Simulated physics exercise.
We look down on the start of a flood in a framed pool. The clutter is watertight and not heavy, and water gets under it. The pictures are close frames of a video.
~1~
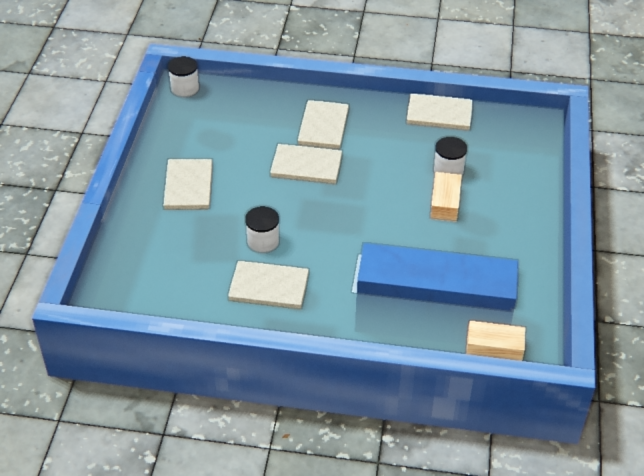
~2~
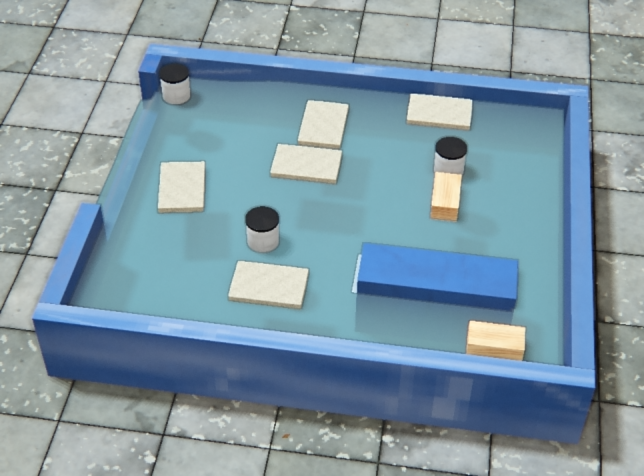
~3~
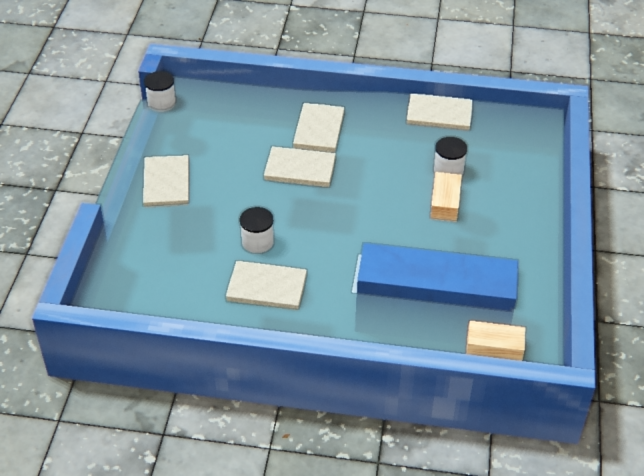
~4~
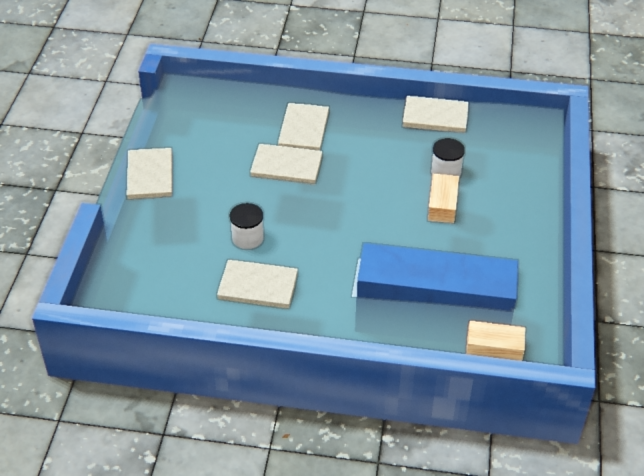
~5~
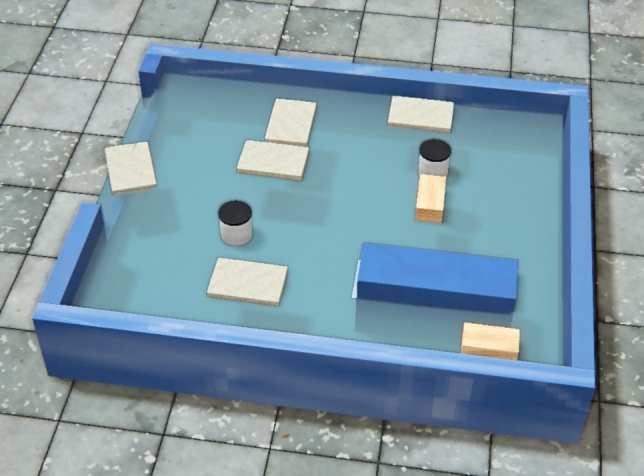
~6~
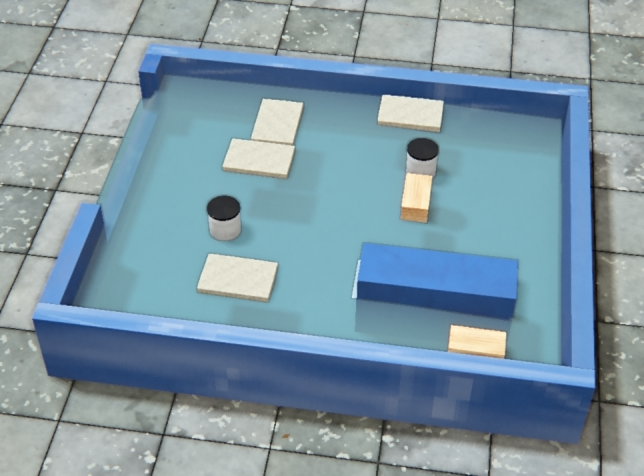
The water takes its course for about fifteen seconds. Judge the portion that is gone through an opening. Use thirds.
It is one to two thirds.
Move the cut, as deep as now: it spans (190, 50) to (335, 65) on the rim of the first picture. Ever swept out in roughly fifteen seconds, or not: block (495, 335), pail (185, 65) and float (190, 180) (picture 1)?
As listed: Still in, out, out.
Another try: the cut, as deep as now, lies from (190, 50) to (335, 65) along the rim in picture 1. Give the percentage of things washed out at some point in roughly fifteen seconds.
Near 50 in a hundred.
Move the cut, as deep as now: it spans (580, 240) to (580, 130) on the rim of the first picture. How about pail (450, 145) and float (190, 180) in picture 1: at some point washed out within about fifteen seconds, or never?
One after the other: Yes, no.
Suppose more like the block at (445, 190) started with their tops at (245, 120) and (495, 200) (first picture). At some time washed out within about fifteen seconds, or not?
In turn: Yes, left behind.
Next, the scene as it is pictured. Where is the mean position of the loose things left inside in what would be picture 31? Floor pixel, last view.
Around (275, 219).
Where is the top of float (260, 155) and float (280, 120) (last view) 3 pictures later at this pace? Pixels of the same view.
Close to (227, 155) and (249, 122).
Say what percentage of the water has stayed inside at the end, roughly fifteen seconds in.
Roughly 54 per cent.
A moment on, 2 of 10 are out; 8 afloat.
Next, 3 of 10 are out; 7 afloat.
Later, 3 of 10 are out; 7 afloat.
In the end, 4 of 10 are out; 6 afloat.
